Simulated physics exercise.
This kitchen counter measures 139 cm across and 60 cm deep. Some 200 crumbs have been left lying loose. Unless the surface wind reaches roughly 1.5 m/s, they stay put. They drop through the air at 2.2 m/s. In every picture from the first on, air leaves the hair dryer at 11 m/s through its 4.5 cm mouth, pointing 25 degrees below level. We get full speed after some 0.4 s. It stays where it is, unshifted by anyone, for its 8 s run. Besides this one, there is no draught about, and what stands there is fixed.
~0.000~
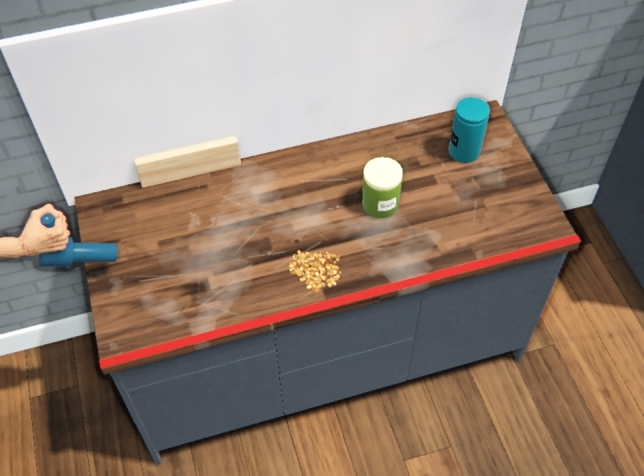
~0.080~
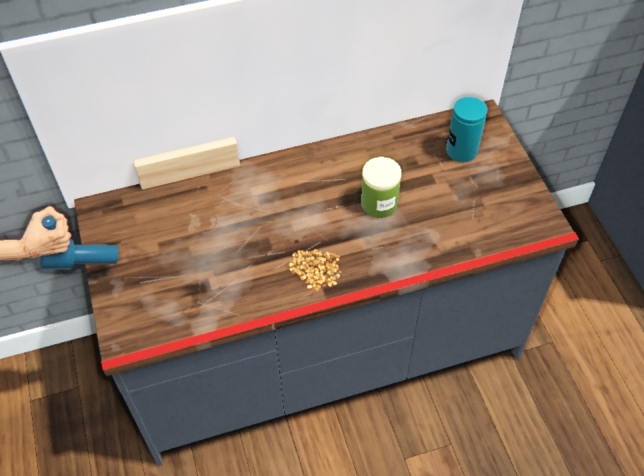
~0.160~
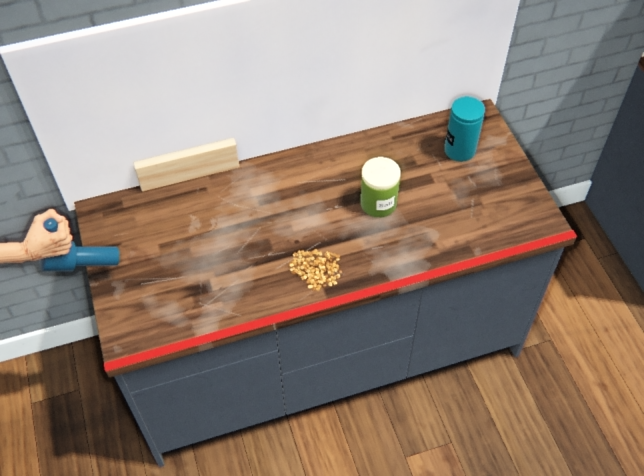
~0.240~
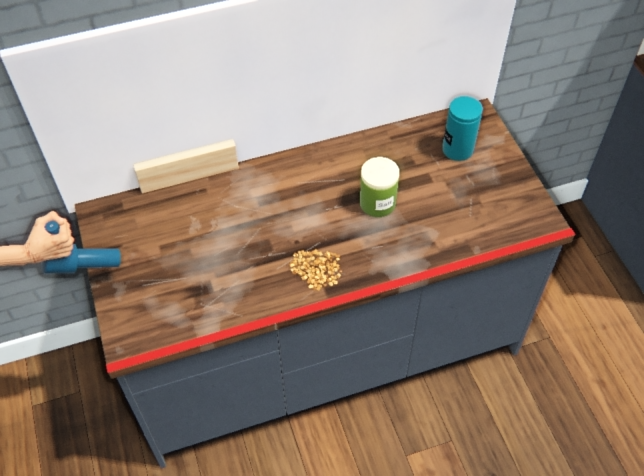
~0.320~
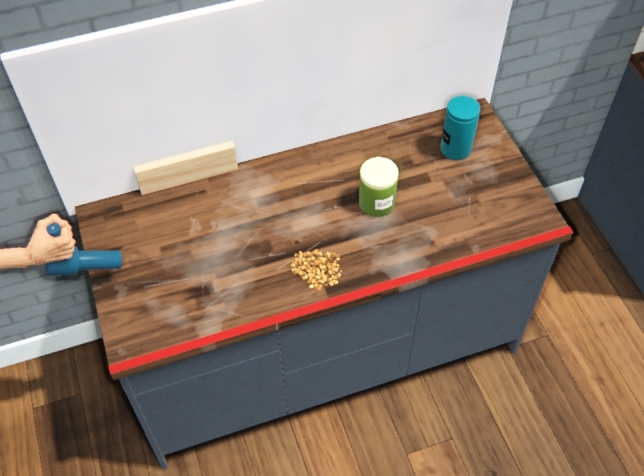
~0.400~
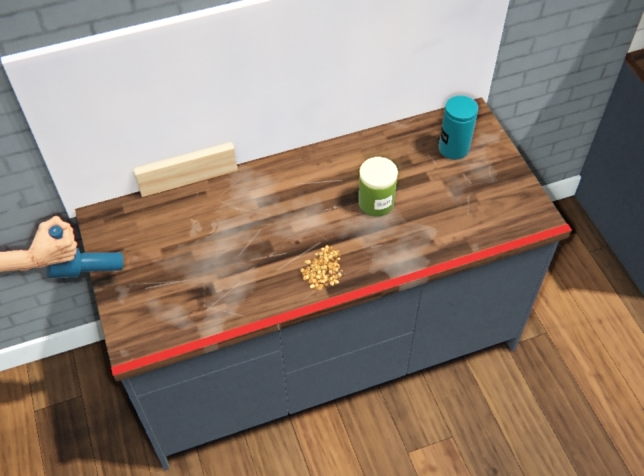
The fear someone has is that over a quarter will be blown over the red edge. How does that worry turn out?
Short version: The quarter limit is exceeded at that edge.
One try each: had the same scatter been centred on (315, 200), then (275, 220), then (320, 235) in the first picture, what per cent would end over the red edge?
In that order: 0 %, 0 %, 5 %.
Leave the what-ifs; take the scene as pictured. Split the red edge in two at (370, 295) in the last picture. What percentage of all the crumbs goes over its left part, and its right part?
Estimate: Left ~ 0 %; right ~ 80 %.
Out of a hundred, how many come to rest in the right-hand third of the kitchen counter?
Roughly 0 in a hundred.
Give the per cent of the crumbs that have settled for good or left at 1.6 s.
The share is near 100 per cent.
After 1.6 s, 76 % are over the red edge; 100 % have settled or left.
After 2.6 s, 76 % are over the red edge; 100 % have settled or left.
After 4.4 s, 76 % are over the red edge; 100 % have settled or left.
After 8.0 s, at the end, 76 % are over the red edge.
